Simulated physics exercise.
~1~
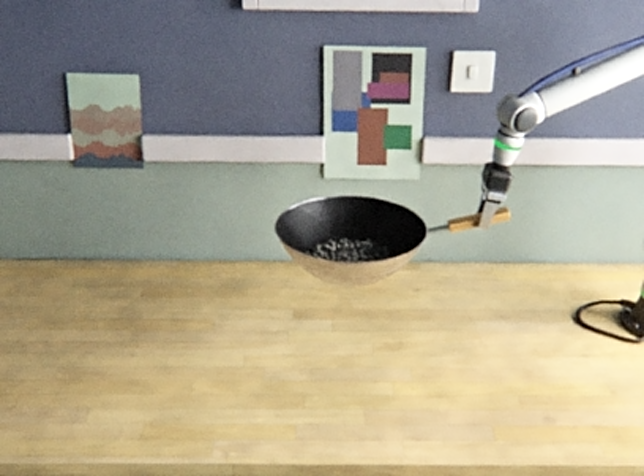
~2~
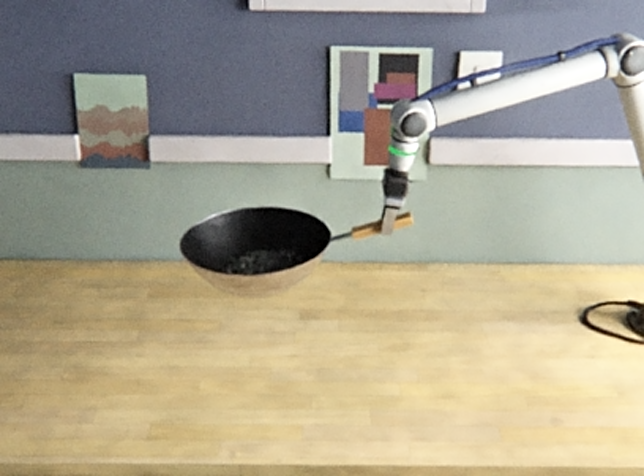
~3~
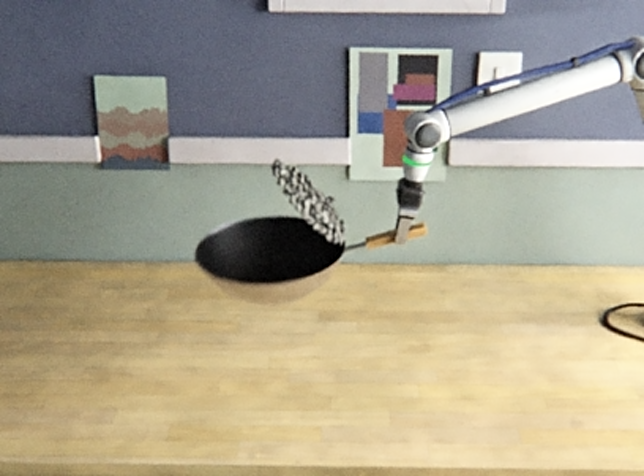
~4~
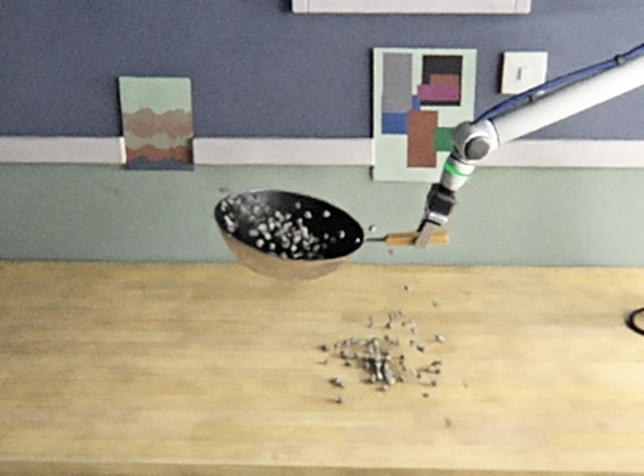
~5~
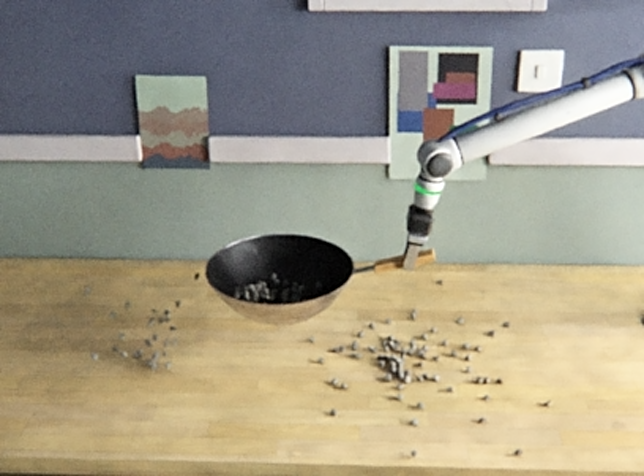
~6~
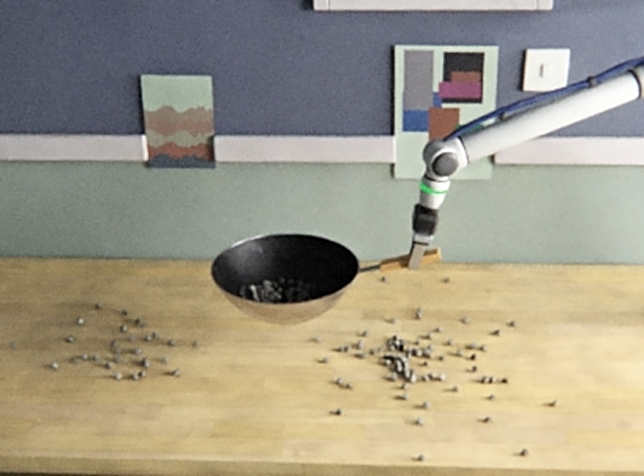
A robot arm holding a dark wok of small pebbles moves it left above a wooden table, then jerks and tilts it, tossing the pebbles up. Many spill onto the table on both sides, while some stay in the wok, which ends level and still.
